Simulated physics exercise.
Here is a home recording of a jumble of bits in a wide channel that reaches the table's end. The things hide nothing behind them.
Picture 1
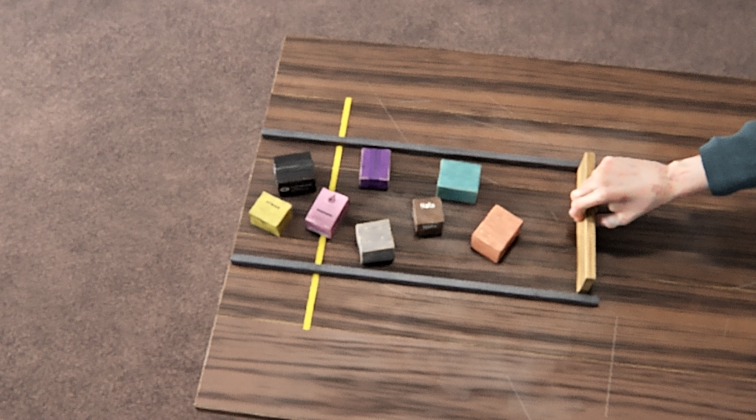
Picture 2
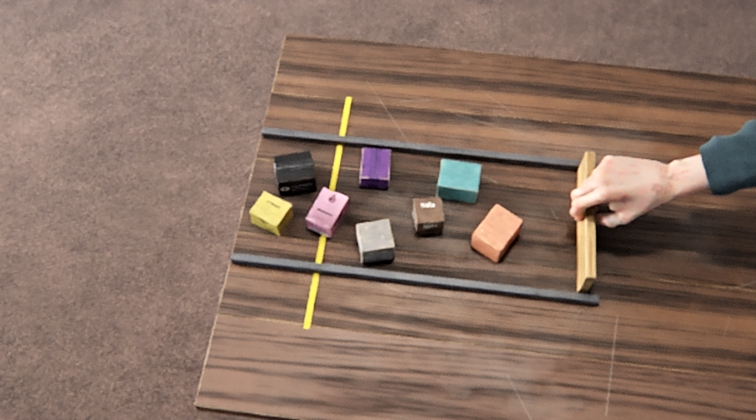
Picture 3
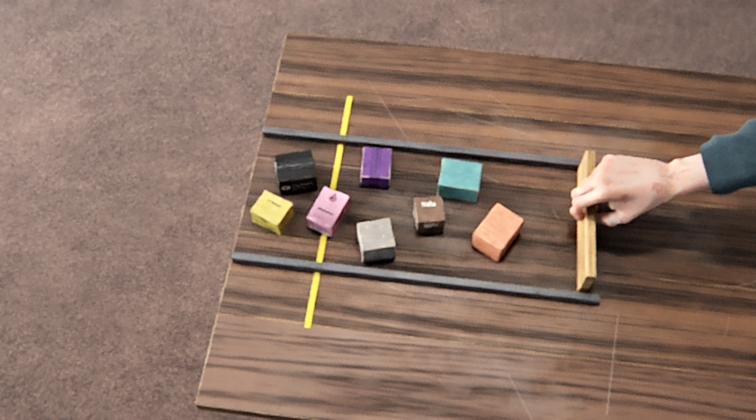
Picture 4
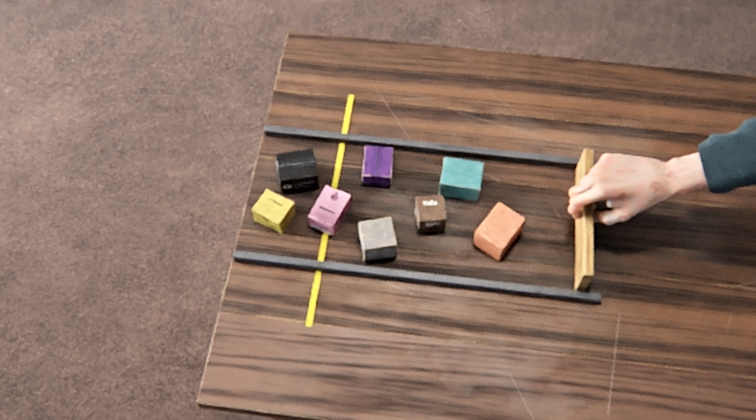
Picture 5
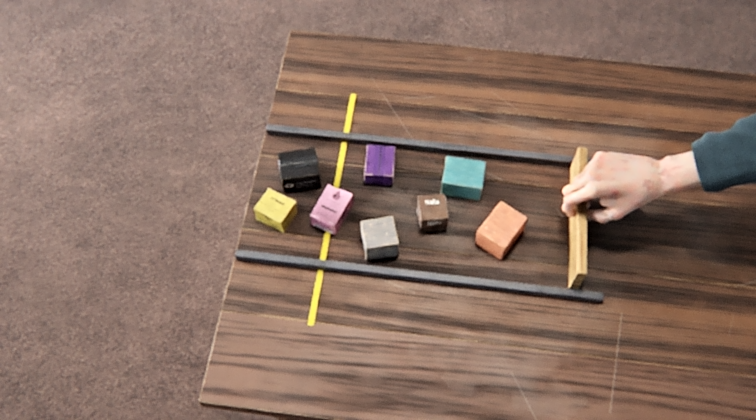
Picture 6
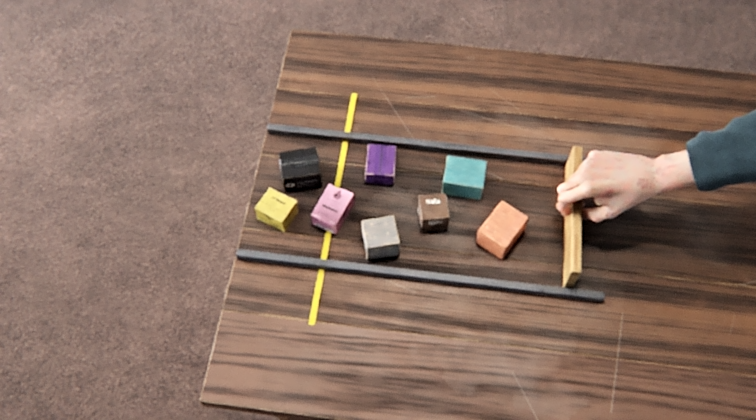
A hand moving a wooden board slightly left between two dark rails, while the scattered coloured blocks ahead of it sit undisturbed.
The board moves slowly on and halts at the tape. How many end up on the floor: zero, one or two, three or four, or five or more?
Looks like just one, maybe two go over the edge.
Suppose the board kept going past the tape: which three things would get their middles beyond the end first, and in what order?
First the yellow box, then the black box, then the pink box.
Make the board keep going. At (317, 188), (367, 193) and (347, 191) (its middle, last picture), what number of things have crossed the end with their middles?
3, 0 and 1.
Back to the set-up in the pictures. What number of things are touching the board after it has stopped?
It ends up touching 2.
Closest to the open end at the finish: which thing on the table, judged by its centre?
It's the pink box.
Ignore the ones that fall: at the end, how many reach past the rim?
Overhanging ones - 1.
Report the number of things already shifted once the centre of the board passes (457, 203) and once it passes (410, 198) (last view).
3 and 6.
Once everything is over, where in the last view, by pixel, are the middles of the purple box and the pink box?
Purple box: (289, 154); pink box: (258, 200).
Early on, none off yet; yellow box at rest near (277, 210); black box at rest near (301, 169); pink box at rest near (333, 209).
A while later, none off yet; yellow box at rest near (277, 210); black box at rest near (301, 169); pink box at rest near (330, 209).
Finally, the number that fall off is one or two; lost, black box and yellow box.
